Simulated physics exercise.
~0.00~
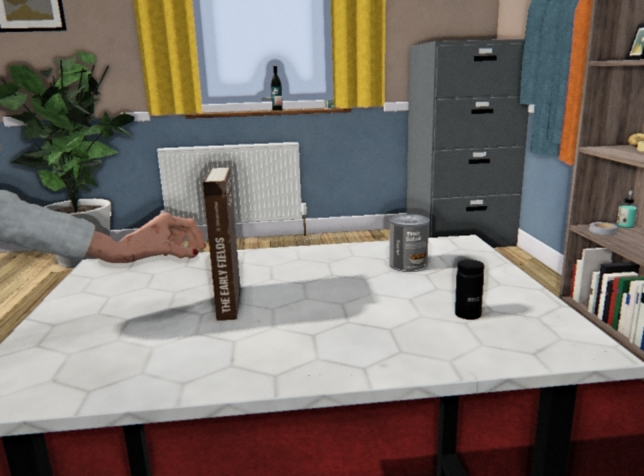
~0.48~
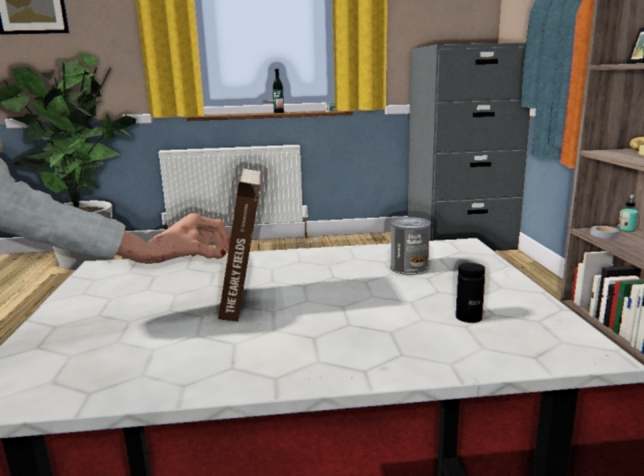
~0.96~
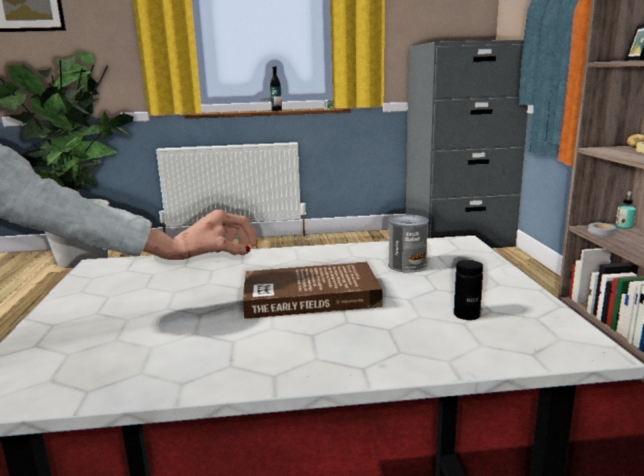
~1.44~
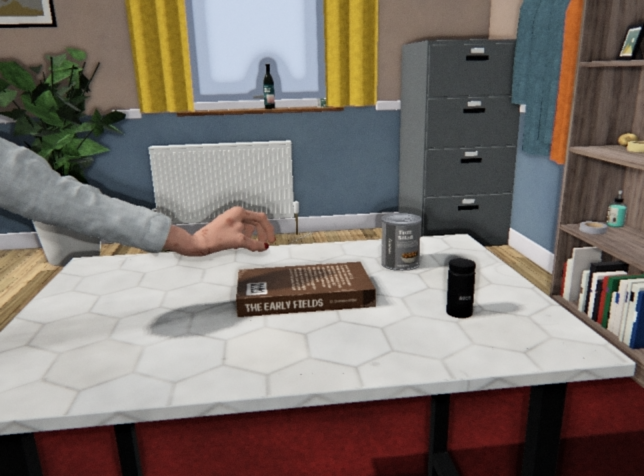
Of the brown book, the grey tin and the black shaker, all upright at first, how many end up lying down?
One of them does. The brown book ends up lying on the table, while the grey tin and the black shaker stay standing.
